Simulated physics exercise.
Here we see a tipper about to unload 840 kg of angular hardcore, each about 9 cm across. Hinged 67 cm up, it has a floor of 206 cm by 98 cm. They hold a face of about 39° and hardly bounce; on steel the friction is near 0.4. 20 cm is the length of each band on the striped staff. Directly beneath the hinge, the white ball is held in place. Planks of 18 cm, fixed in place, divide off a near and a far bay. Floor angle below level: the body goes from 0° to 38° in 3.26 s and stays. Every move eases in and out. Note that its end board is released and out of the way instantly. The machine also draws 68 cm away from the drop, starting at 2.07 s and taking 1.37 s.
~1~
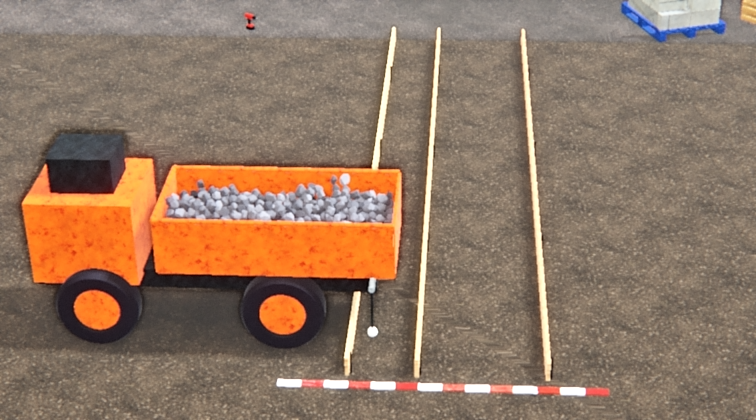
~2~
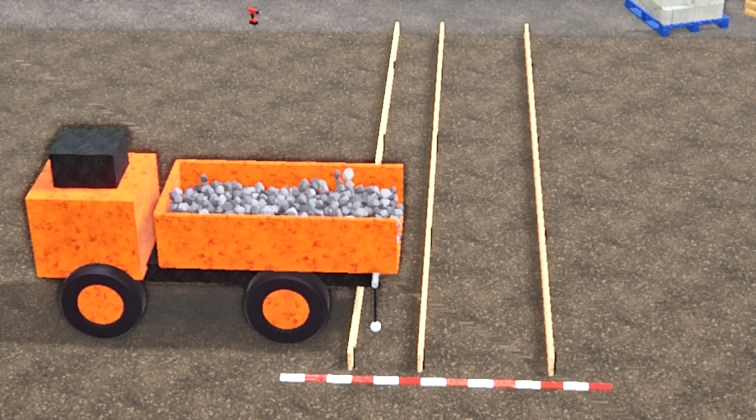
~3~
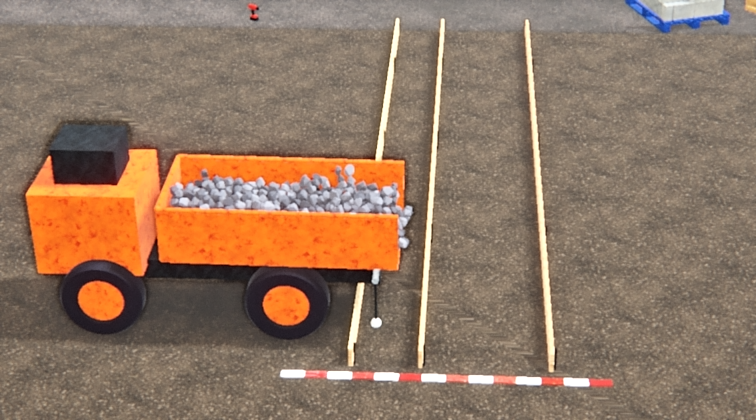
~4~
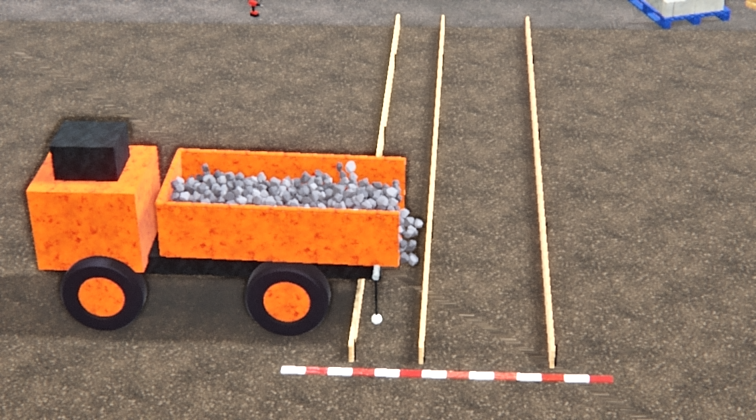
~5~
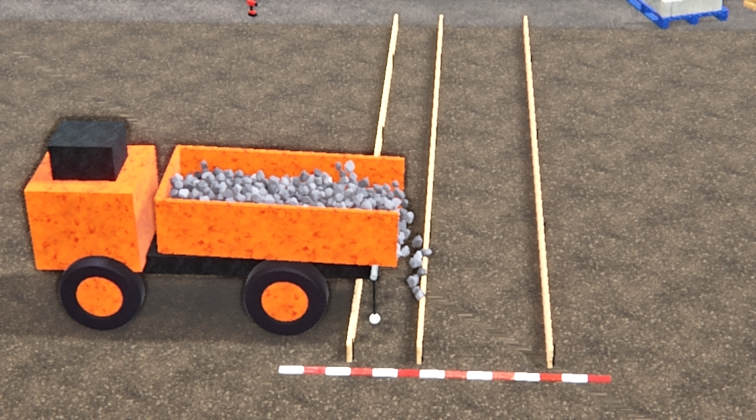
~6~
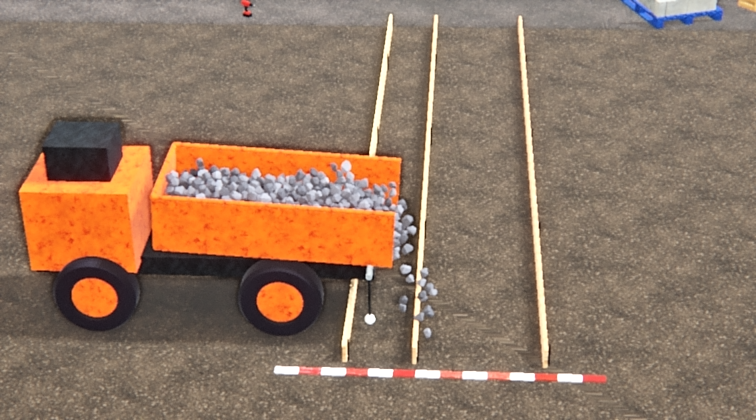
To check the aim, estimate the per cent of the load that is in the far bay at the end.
I would say roughly 25 per cent of the load.
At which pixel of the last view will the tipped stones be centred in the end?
Their middle lands near (389, 296).
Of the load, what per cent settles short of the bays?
I'd say close to 20 per cent of the whole load.
A little later the floor is at 32°; 71 % in the body, 16 % in the near bay, 12 % in the far bay; the foremost stones are at (476, 302).
Then the floor is at 38°; 6 % in the body, 13 % short of the bays, 56 % in the near bay, 25 % in the far bay; the foremost stones are at (510, 298).
Later still the floor is at 38°; 0 % in the body, 18 % short of the bays, 57 % in the near bay, 26 % in the far bay; the foremost stones are at (515, 297).
In the end the floor is at 38°; 0 % in the body, 18 % short of the bays, 56 % in the near bay, 26 % in the far bay; the foremost stones are at (516, 303).
